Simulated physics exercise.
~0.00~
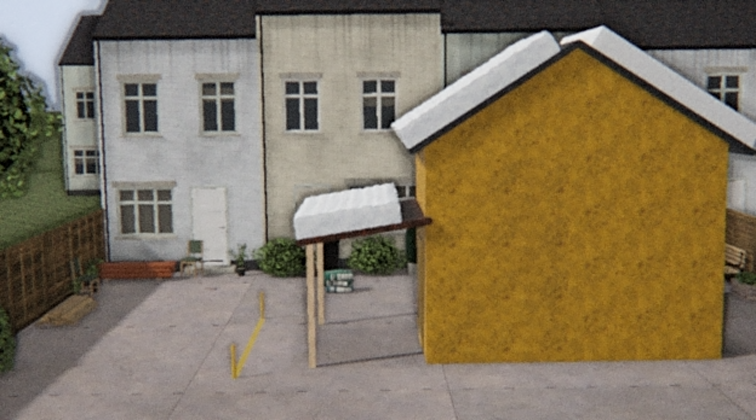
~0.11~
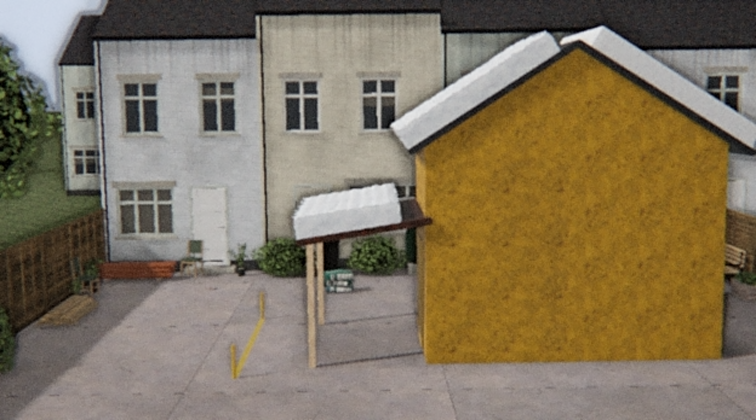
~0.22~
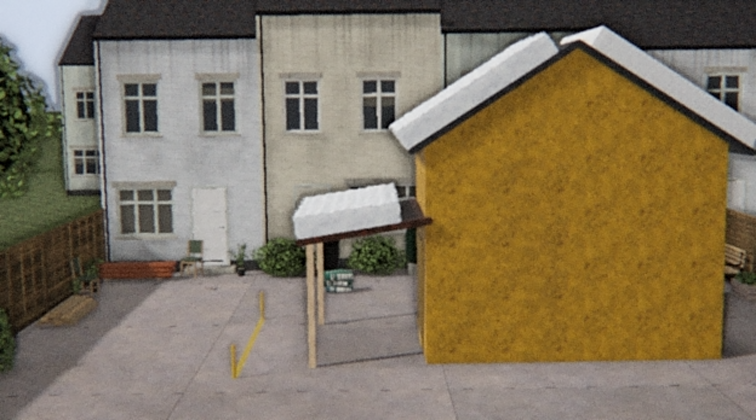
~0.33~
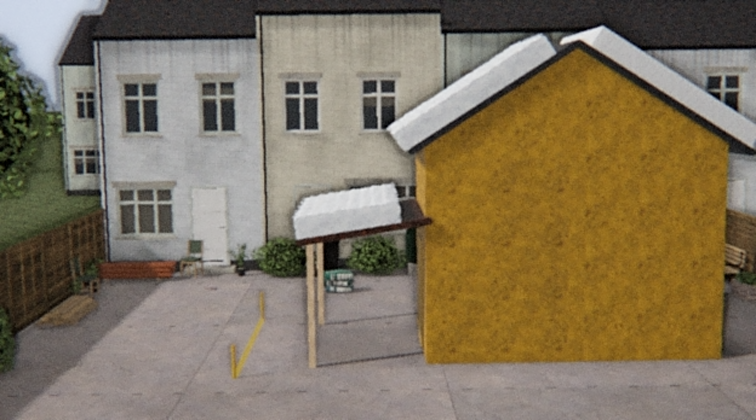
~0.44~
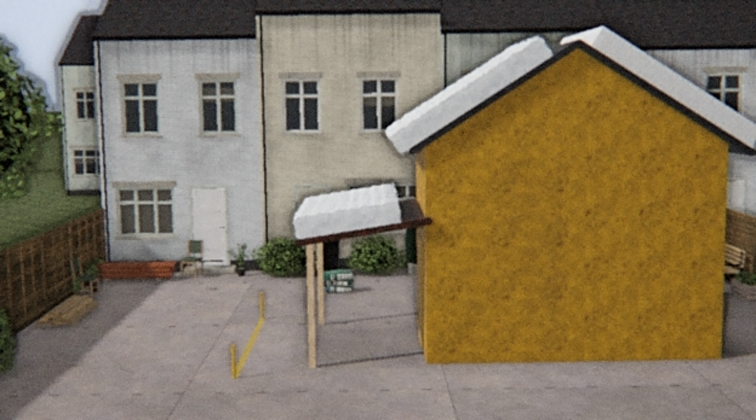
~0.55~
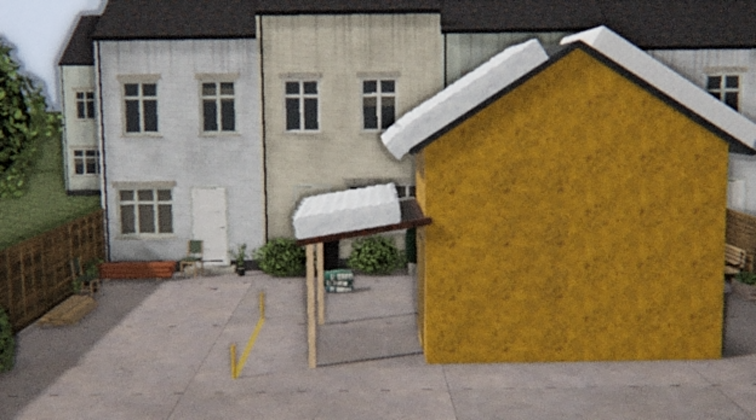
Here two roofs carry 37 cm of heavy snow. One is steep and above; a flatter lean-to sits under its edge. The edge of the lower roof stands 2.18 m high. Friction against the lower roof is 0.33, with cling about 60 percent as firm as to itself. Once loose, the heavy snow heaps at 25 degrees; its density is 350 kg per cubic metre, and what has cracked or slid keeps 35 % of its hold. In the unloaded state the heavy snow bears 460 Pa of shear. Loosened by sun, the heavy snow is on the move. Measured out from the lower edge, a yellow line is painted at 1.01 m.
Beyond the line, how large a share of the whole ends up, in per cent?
Roughly 36 per cent.
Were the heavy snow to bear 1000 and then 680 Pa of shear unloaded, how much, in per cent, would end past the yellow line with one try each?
Expect about 7 in a hundred, then about 25 in a hundred.
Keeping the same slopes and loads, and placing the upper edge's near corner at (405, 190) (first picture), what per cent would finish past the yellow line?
Share past the line: About 1 %.
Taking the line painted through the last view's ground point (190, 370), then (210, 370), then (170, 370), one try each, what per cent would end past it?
20 %, 25 %, 14 %.
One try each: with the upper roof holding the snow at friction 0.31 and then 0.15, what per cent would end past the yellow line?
It would be 45 % the first time and 55 % the second.
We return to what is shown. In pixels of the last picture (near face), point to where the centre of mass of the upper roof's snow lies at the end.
Around (255, 301).
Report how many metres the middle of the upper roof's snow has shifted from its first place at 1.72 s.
Straight-line shift: Roughly 2.2 m.
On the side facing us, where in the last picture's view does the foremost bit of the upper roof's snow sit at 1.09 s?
It shows up near (350, 202) in the last picture.
After 1.09 s, none is below the lower edge and 0 % is past the line.
After 1.72 s, none is below the lower edge and 0 % is past the line.
After 2.36 s, 15 % is below the lower edge and 0 % is past the line.
After 3.00 s, 51 % is below the lower edge and 32 % is past the line.
After 4.00 s, 55 % is below the lower edge and 36 % is past the line.
